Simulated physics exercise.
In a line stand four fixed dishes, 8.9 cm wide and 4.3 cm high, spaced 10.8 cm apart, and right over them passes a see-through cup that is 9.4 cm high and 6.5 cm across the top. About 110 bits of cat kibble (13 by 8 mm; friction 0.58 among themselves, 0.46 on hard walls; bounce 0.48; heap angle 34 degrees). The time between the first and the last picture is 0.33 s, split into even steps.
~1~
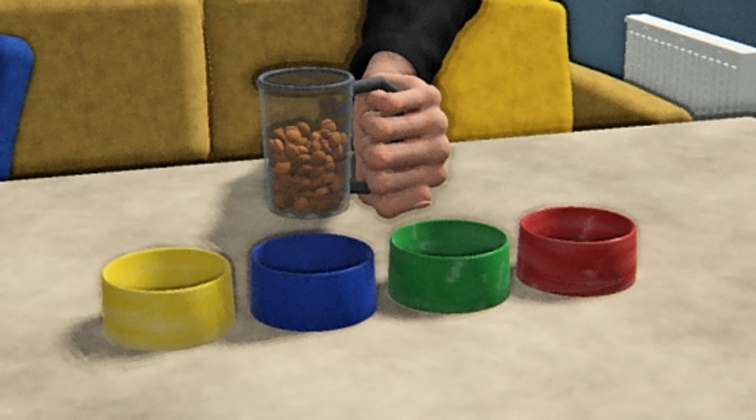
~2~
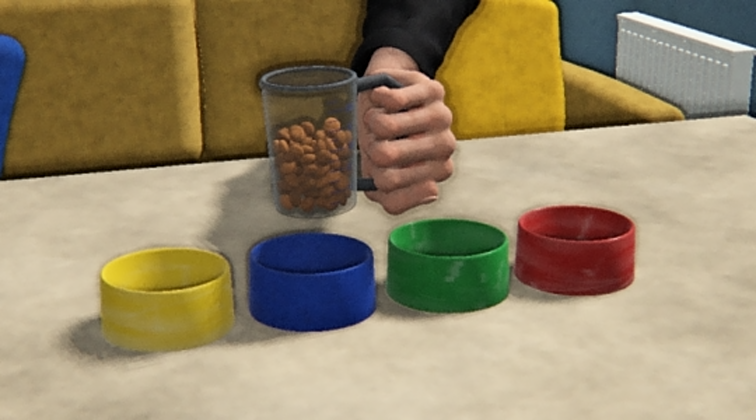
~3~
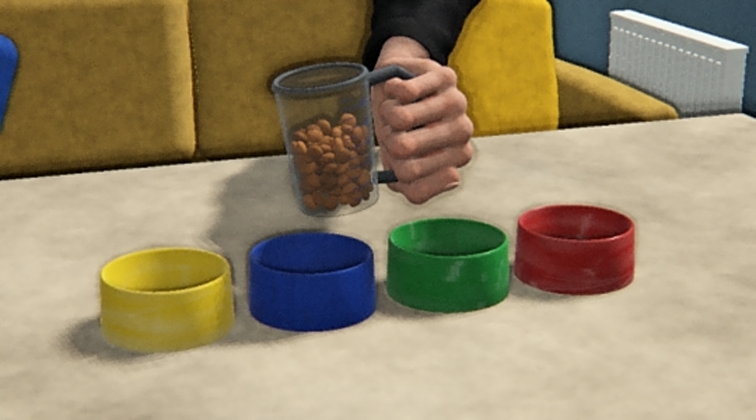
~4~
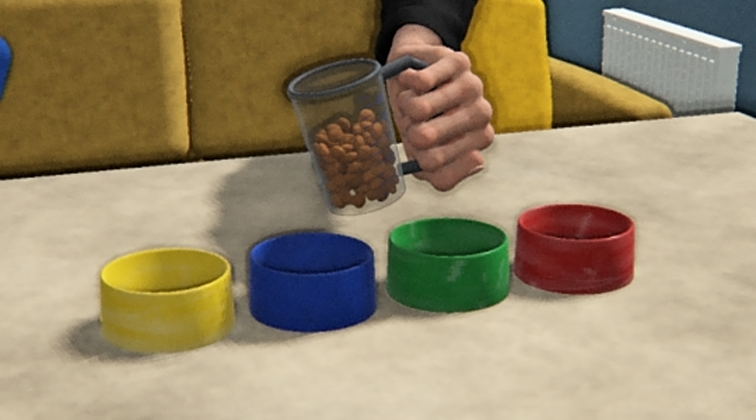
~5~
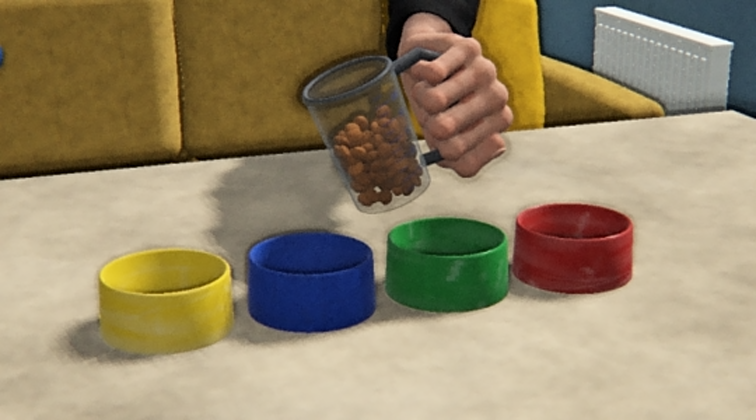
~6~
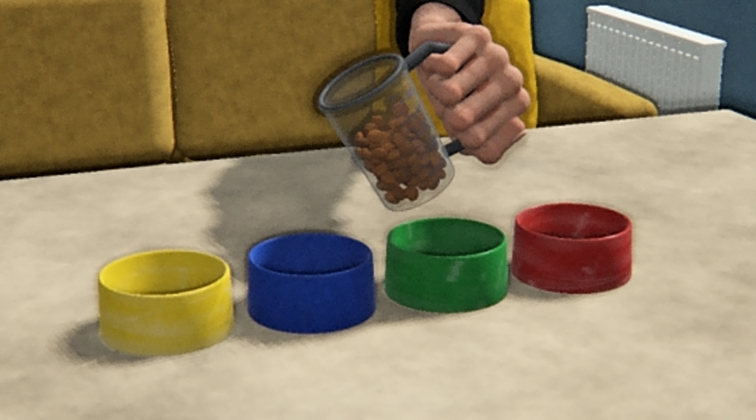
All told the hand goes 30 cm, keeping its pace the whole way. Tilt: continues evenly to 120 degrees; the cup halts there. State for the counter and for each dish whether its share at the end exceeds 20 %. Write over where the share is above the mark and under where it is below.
Red dish: Over; blue dish: Under; green dish: Under; yellow dish: Under; counter: Under.
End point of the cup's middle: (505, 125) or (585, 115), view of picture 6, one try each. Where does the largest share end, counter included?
Green, then counter.
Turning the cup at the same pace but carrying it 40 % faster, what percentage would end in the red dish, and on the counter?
Shares - red 100, counter 0.
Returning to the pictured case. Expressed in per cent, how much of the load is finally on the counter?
0 per cent.
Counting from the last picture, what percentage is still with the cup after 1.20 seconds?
About 30 percent of the load.
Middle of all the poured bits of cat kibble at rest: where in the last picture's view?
Approximately (577, 249) in the last picture.
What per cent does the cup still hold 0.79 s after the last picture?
Reading: Approx. 100 %.
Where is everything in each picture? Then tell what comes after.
The first frame shows cup at (307, 143), tilt 0 degrees, lip at (261, 82), moved 0.0 cm; middle of the pieces at (307, 165); yellow dish at (167, 270); blue dish at (313, 254); green dish at (449, 239); red dish at (578, 225).
The second frame shows cup at (312, 142), tilt 2 degrees, lip at (264, 83), moved 0.4 cm; middle of the pieces at (312, 164).
The third frame shows cup at (330, 141), tilt 8 degrees, lip at (276, 87), moved 1.7 cm; middle of the pieces at (332, 162).
The fourth frame shows cup at (351, 139), tilt 15 degrees, lip at (292, 93), moved 3.3 cm; middle of the pieces at (355, 160).
The fifth frame shows cup at (370, 137), tilt 22 degrees, lip at (307, 99), moved 4.9 cm; middle of the pieces at (377, 157).
The sixth frame shows cup at (390, 135), tilt 29 degrees, lip at (323, 107), moved 6.5 cm; middle of the pieces at (399, 154); yellow dish at (164, 273); blue dish at (311, 255); green dish at (447, 238); red dish at (573, 222).
Then, 0.48 s after the last picture, tilt 78 degrees; cup holds 100 %.
Then, 0.79 s after the last picture, tilt 111 degrees; cup holds 100 %.
Then, 1.20 s after the last picture, tilt 120 degrees; cup holds 30 %, red 70 %.
In the end, red 100 %, blue 0 %, green 0 %, yellow 0 %, counter 0 %.
